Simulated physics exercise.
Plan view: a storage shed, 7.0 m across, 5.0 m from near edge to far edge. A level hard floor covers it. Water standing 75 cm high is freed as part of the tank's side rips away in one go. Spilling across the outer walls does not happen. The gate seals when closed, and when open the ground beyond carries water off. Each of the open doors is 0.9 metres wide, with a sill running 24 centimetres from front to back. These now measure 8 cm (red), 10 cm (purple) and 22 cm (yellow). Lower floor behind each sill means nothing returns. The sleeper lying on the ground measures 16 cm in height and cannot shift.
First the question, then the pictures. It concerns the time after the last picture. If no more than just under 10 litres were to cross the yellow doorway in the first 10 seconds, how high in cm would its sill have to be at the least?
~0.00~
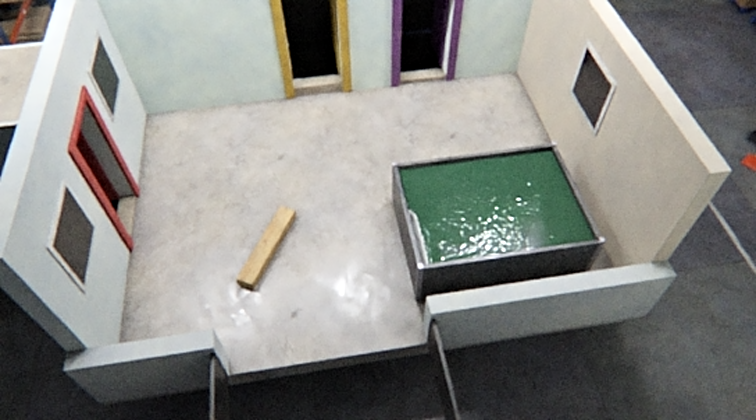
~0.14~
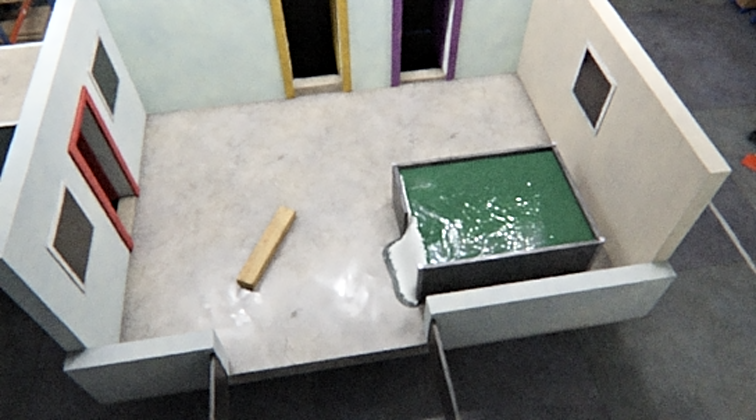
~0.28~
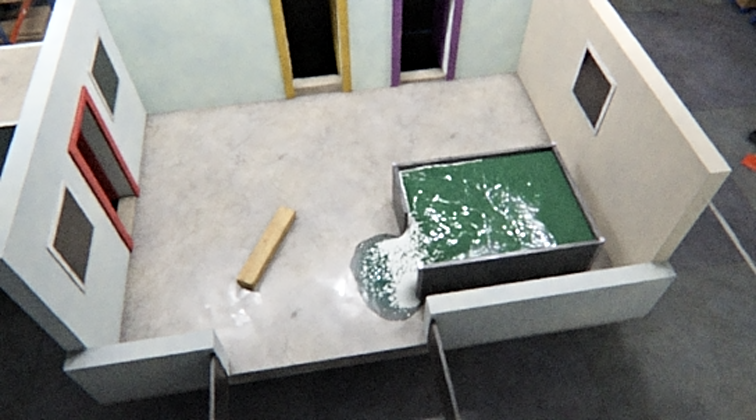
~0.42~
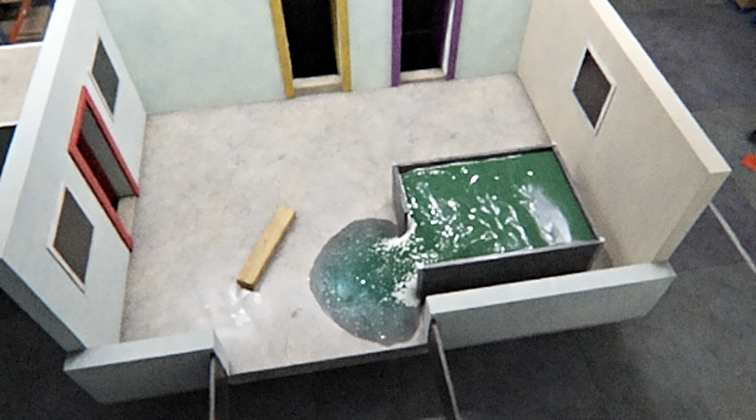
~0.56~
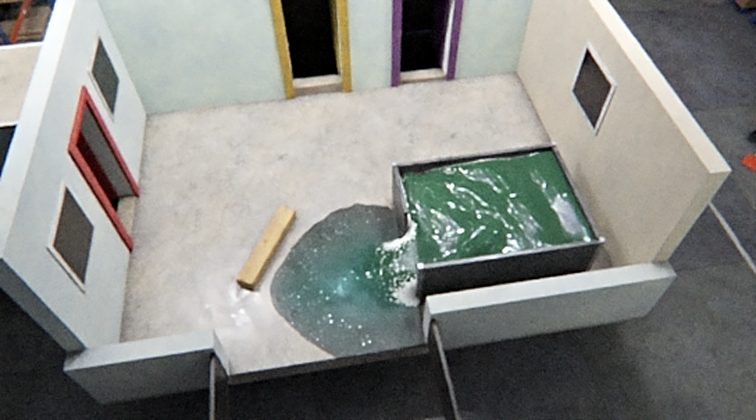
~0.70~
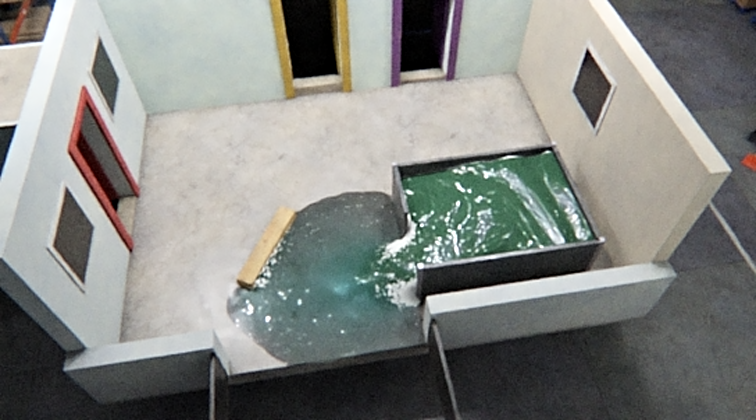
It would need to be about 6 cm high.
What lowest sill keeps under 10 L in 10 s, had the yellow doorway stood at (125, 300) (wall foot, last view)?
17 cm.
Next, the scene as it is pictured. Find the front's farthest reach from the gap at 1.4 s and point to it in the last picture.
(116, 375).
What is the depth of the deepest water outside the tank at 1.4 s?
It gets to close to 40 centimetres there.
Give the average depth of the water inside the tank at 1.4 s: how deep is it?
About 55 centimetres on average.
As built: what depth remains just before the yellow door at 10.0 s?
About 6.0 cm.
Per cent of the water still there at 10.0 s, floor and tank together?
Remaining share: Around 68 %.
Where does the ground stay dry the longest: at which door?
Door: Purple.
After 1.4 s water covers 25 % of the floor, deepest (40 cm) near (407, 282); it has not reached the yellow door.
After 3.0 s water covers 50 % of the floor, deepest (36 cm) near (116, 375); it has not reached the yellow door.
After 10.0 s water covers 90 % of the floor, deepest (12 cm) near (551, 157); 6 cm at the yellow door, 0 litres in over its 22 cm sill.
At the yellow door as built, the water arrived by 3.5 s and peaked near 10 cm at 5.4 s.
With a sill of 5 cm, 18 litres would have come in within the 10 s; with 7 cm, 5 litres. So under 10 litres takes about 6 cm.
